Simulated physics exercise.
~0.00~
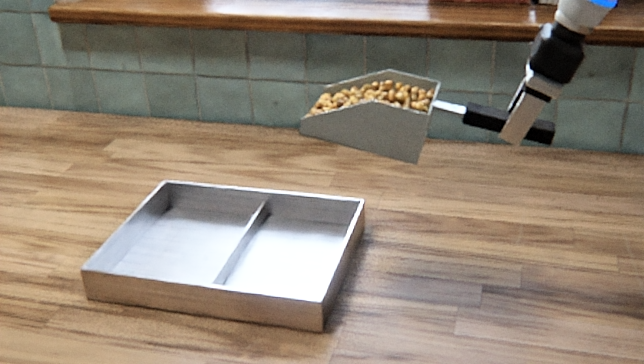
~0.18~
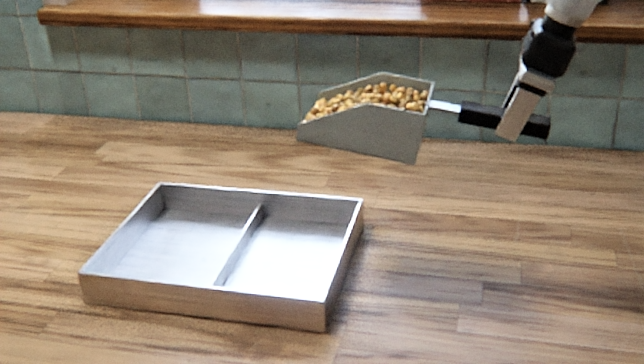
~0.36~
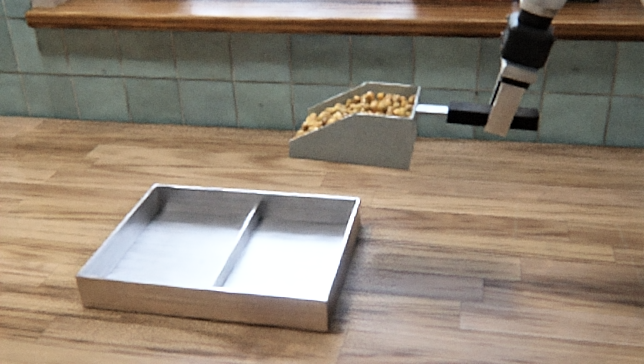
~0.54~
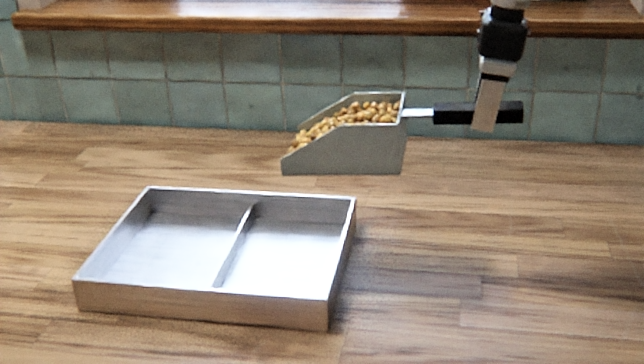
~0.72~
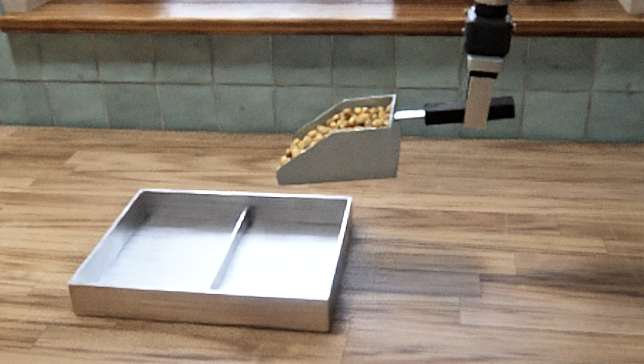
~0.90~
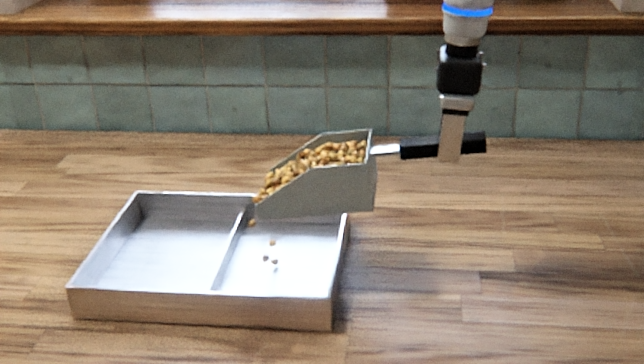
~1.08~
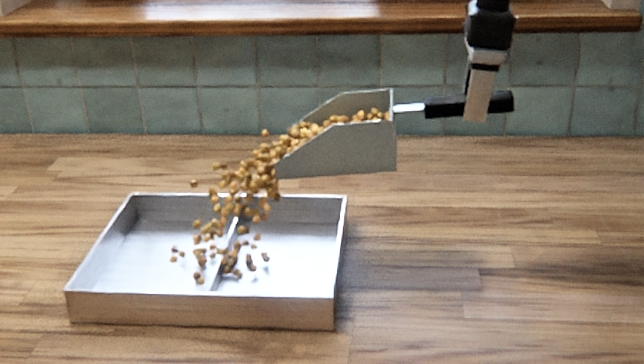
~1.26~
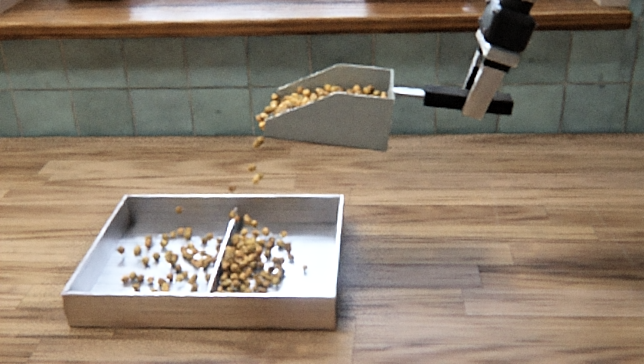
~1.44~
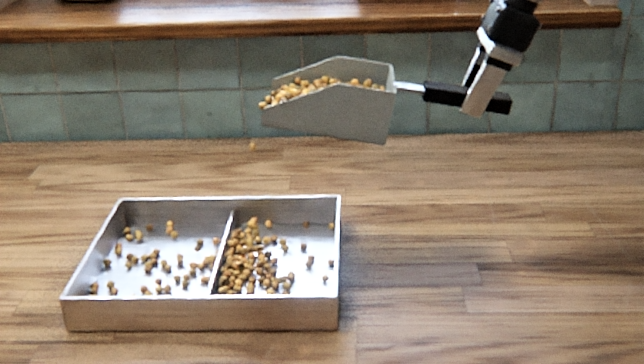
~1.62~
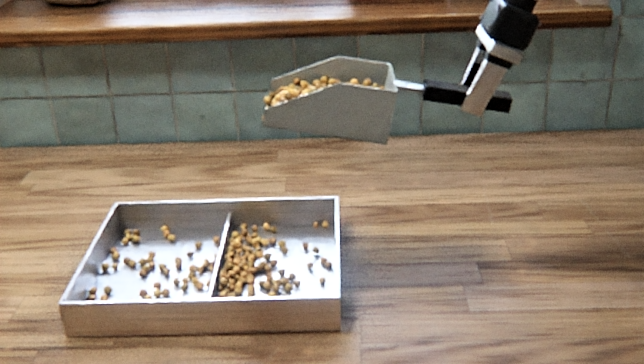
A robot arm tips some chickpeas from a scoop into both halves of a divided tray, then lifts and holds the rest.
